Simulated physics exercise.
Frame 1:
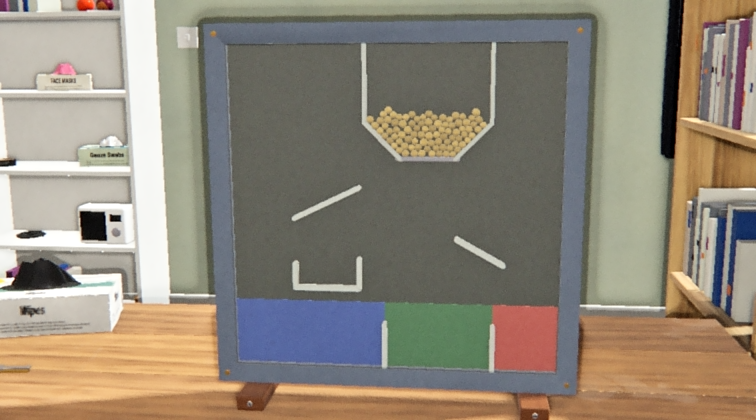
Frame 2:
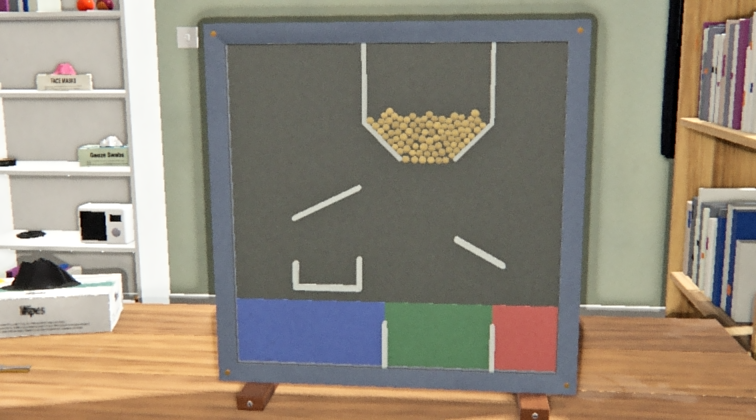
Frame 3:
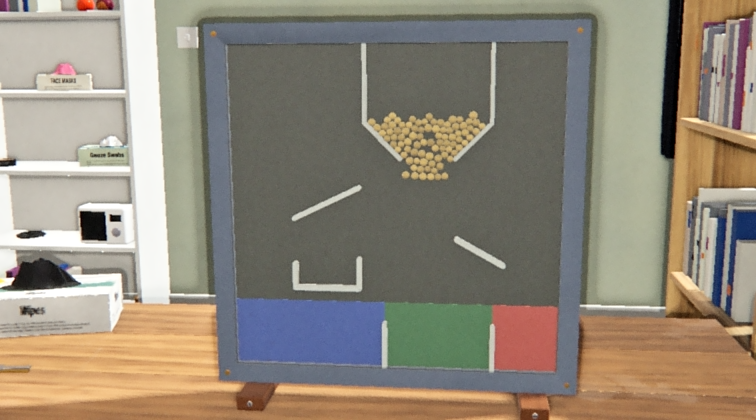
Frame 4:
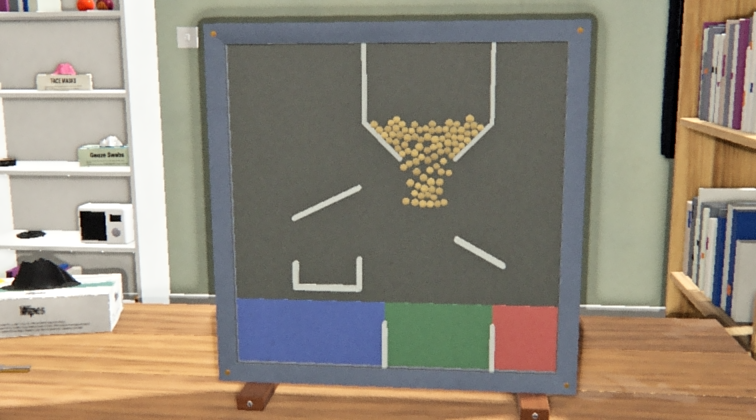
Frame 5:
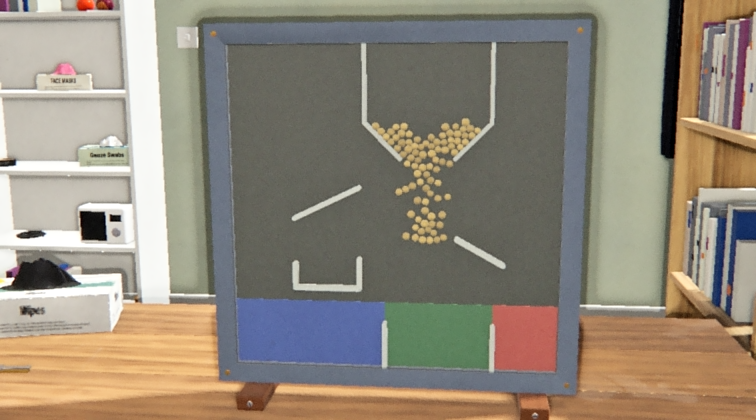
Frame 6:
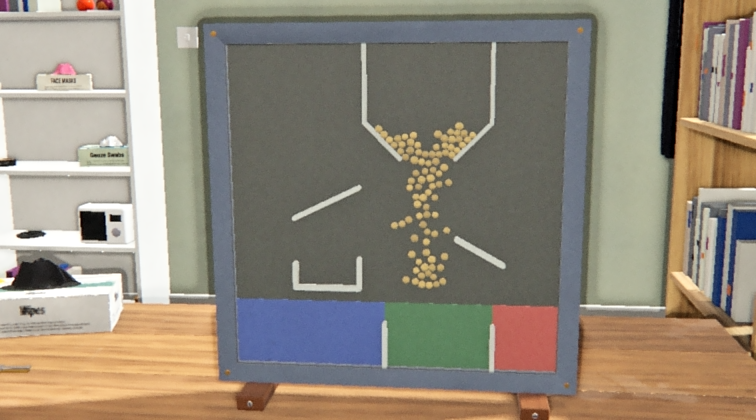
Upright framed box with a funnel of dried chickpeas opening at the bottom, the chickpeas pouring down between two slanted ledges.
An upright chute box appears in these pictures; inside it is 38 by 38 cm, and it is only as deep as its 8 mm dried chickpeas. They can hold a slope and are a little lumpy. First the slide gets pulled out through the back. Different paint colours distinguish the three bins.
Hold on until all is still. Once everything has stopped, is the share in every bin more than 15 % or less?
Red - less, blue - less, green - more.
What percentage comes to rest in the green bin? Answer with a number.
Roughly 100 %.
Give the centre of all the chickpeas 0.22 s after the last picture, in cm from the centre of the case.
Right: About 4 cm; below: About 16 cm.
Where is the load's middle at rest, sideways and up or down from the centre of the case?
About 5 cm right and 17 cm below.
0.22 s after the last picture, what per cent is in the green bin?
Share: Close to 90 percent.
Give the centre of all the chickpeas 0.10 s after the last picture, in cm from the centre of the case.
Position estimate: Right 4 cm, below 8 cm.
Then, 0.10 s after the last picture, the chickpeas' middle is 4 cm right of and 8 cm below the centre; green 45 %.
Then, 0.22 s after the last picture, the chickpeas' middle is 4 cm right of and 16 cm below the centre; green 90 %.
Then, 0.45 s after the last picture, the chickpeas' middle is 5 cm right of and 17 cm below the centre; green 100 %.
At rest 1.4 s after the last picture, red 0 %, blue 0 %, green 100 %.
